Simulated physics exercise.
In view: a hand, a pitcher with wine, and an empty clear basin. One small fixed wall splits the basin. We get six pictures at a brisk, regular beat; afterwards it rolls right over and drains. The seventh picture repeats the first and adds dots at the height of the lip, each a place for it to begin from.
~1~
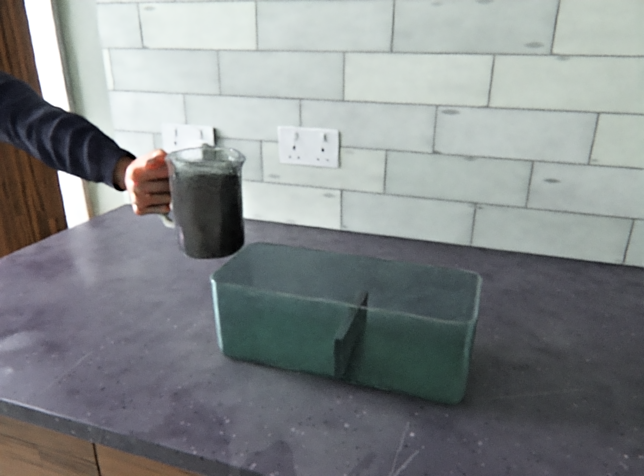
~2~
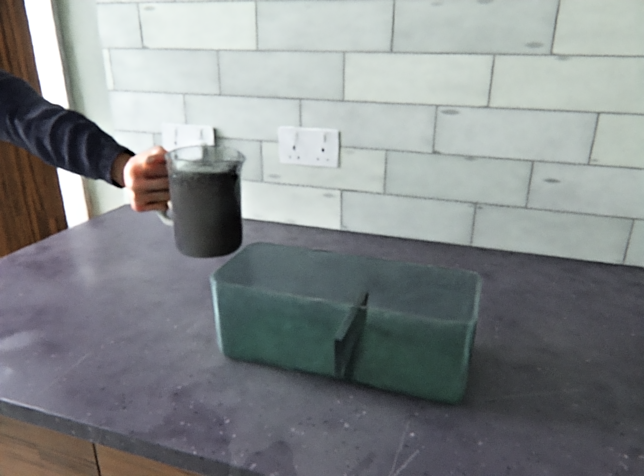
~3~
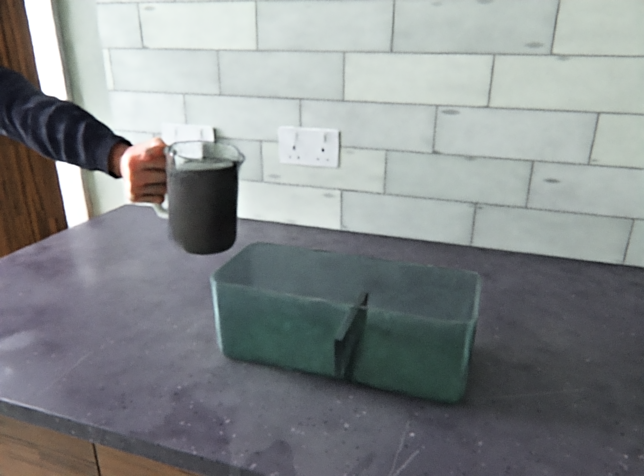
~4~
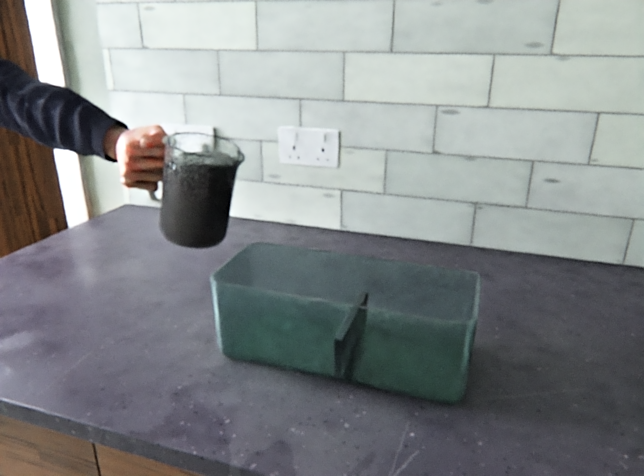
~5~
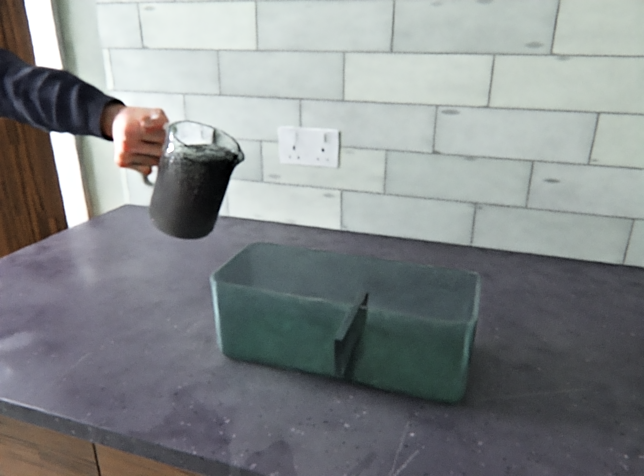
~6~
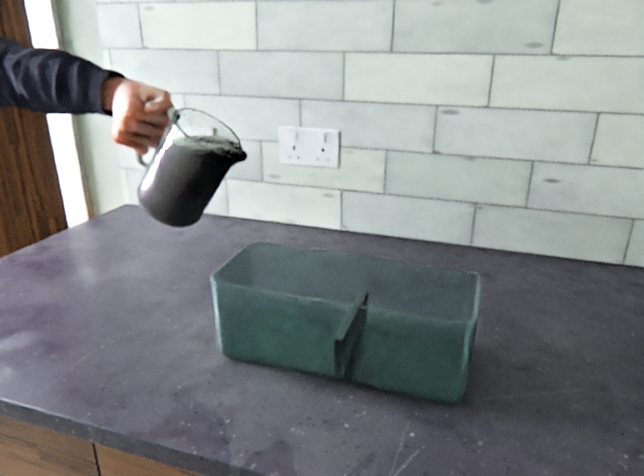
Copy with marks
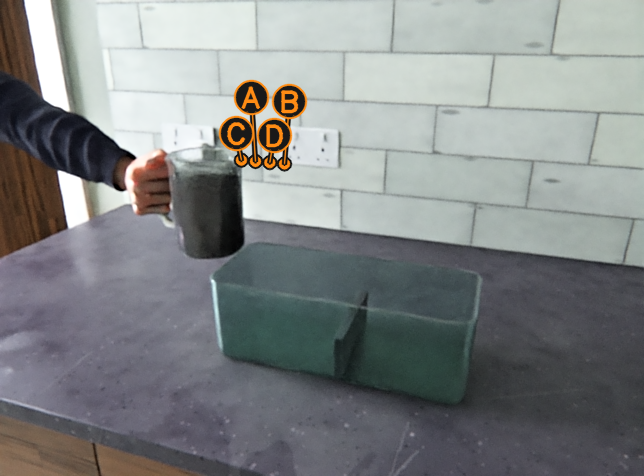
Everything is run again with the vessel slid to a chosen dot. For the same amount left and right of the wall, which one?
D is best.
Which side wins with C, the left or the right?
The left one.
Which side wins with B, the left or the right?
The right one.
In orange, A at (255, 161); B at (284, 163); C at (241, 160); D at (269, 162).
With A, about 87 % ends left of the wall and 11 % right of it.
With B, about 21 % ends left of the wall and 77 % right of it.
With C, about 91 % ends left of the wall and 3 % right of it; 6 % is lost outside.
With D, about 50 % ends left of the wall and 48 % right of it.
